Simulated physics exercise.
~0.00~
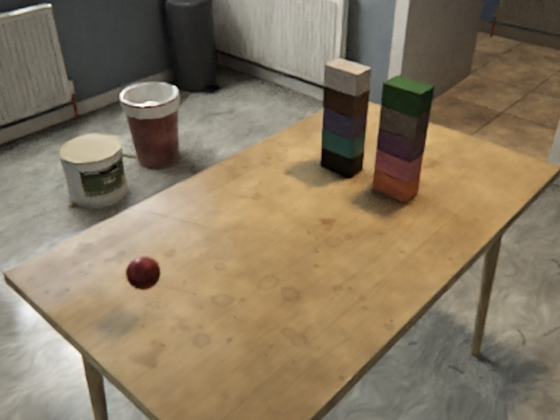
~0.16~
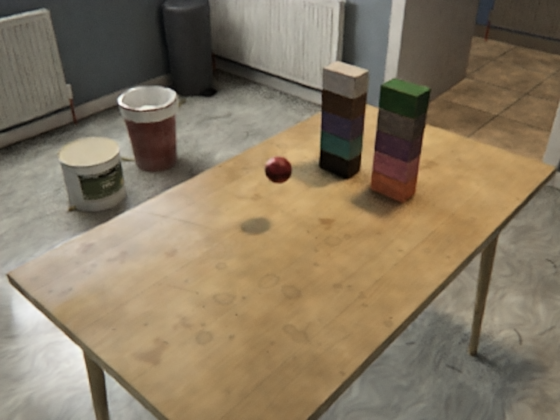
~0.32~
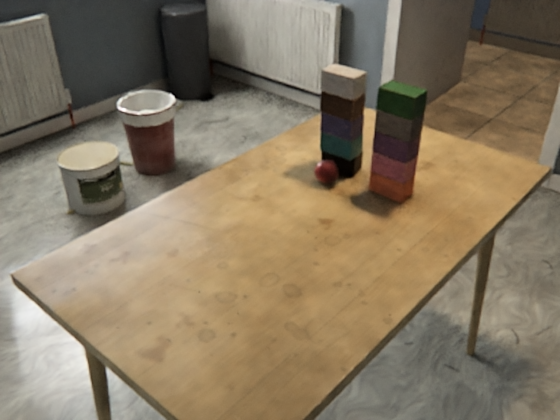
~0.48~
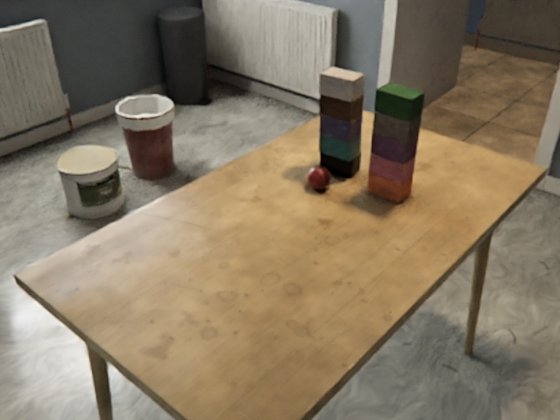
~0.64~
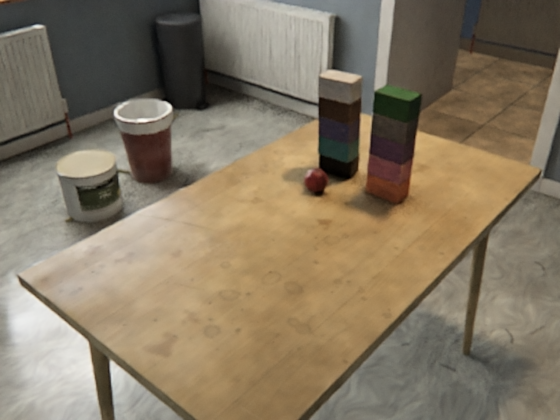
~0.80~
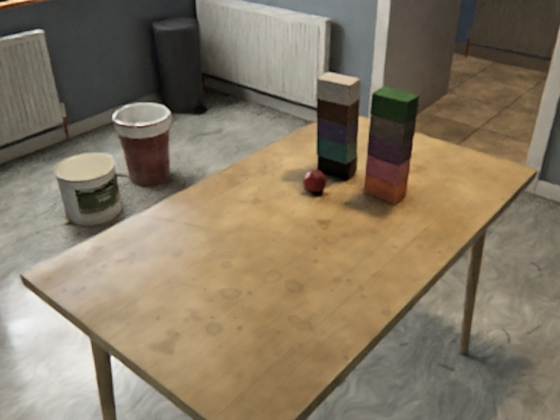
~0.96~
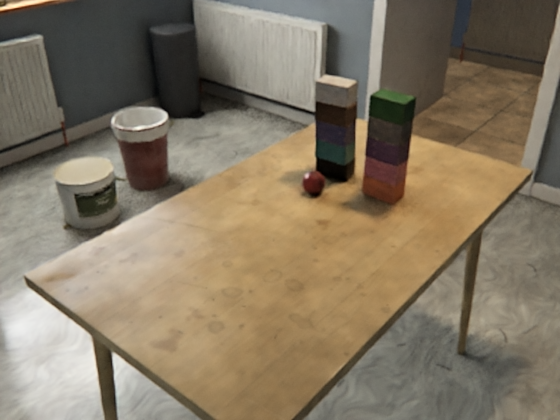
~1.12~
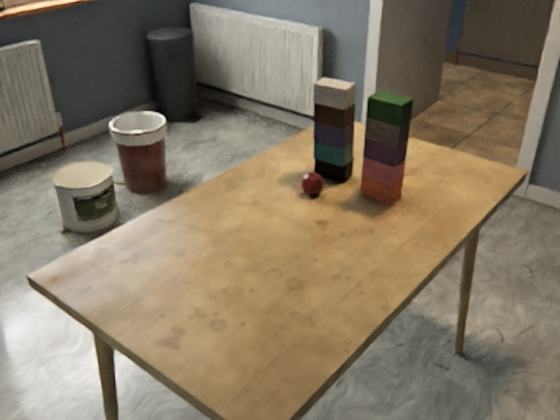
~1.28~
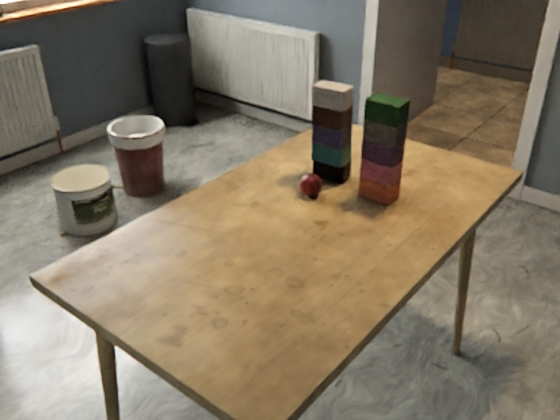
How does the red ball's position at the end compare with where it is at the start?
At the start the red ball is over the near left part of the table, well away from the blocks. By the end it rests farther right and toward the back, just in front of the left stack.
